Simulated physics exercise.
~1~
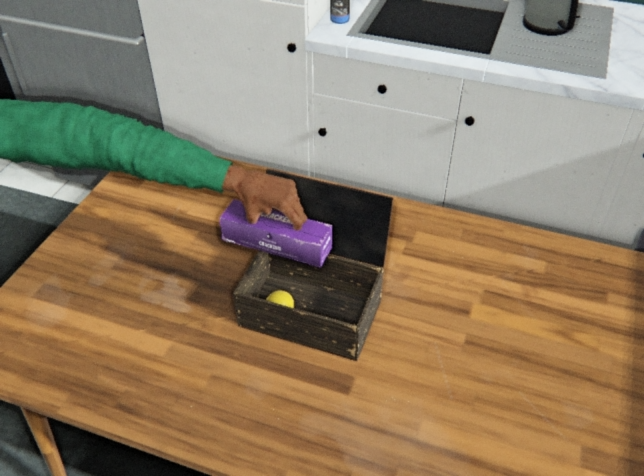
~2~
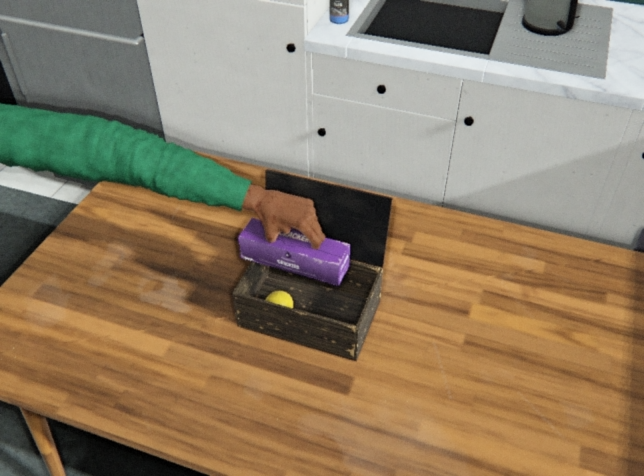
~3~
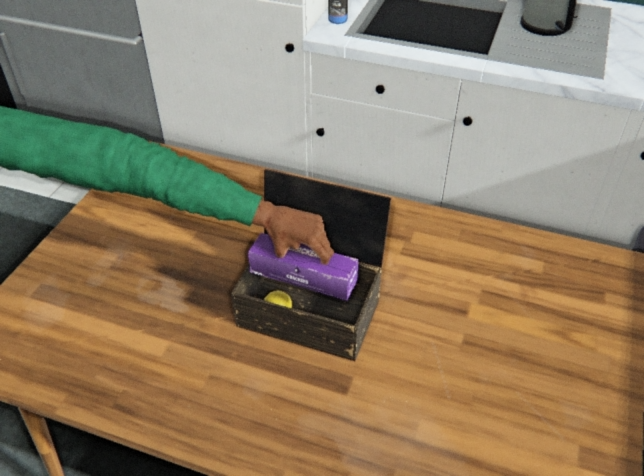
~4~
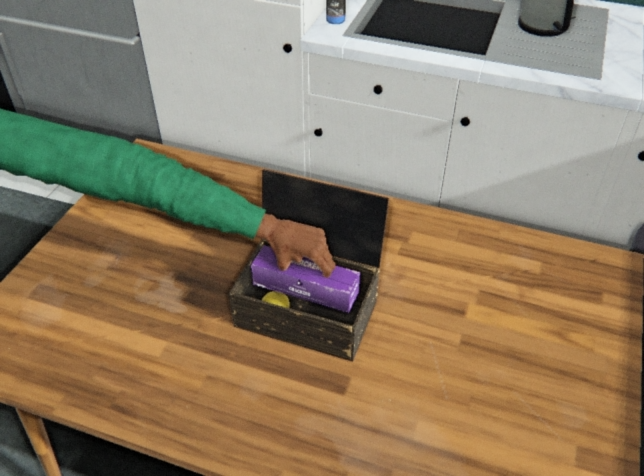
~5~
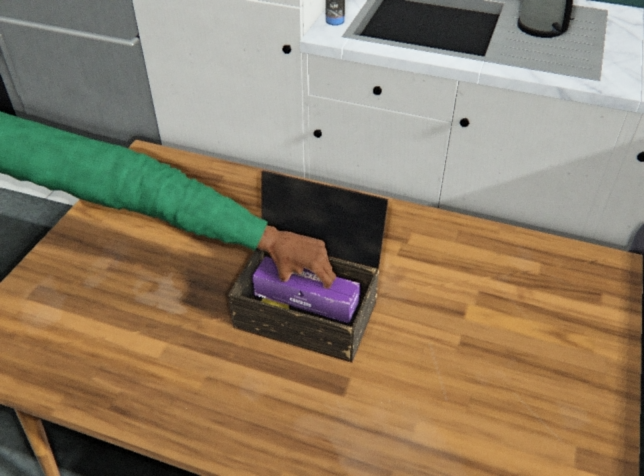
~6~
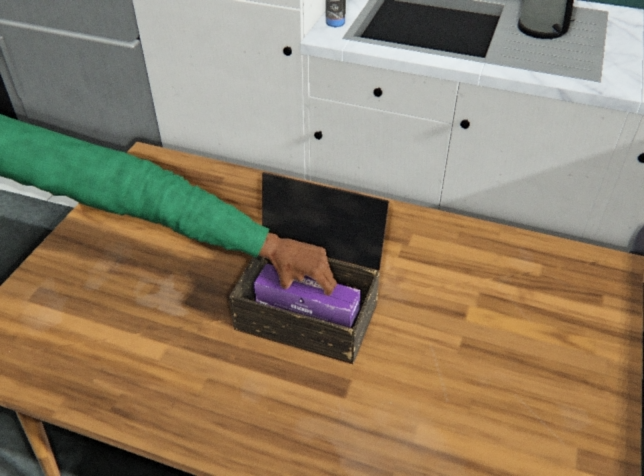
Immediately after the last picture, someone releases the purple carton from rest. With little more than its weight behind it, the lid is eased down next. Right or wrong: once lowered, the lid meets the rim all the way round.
Wrong.
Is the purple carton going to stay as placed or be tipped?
At the finish the purple carton goes crooked.
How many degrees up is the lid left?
It stays some 14° above the rim.
Then, 0.90 s on from there, lid starting down; purple carton turned 21° from how it was put near (304, 309).
Then, 1.40 s on from there, lid 72° above the rim; purple carton turned 21° from how it was put near (304, 309).
Then, 1.70 s on from there, lid 47° above the rim; purple carton turned 21° from how it was put near (304, 309).
Then, 1.90 s on from there, lid 24° above the rim; purple carton turned 21° from how it was put near (304, 309).
In the end, lid 15° above the rim; left askew, purple carton; yellow lemon unmoved. At the end, from the last picture's camera, purple carton near (307, 310).
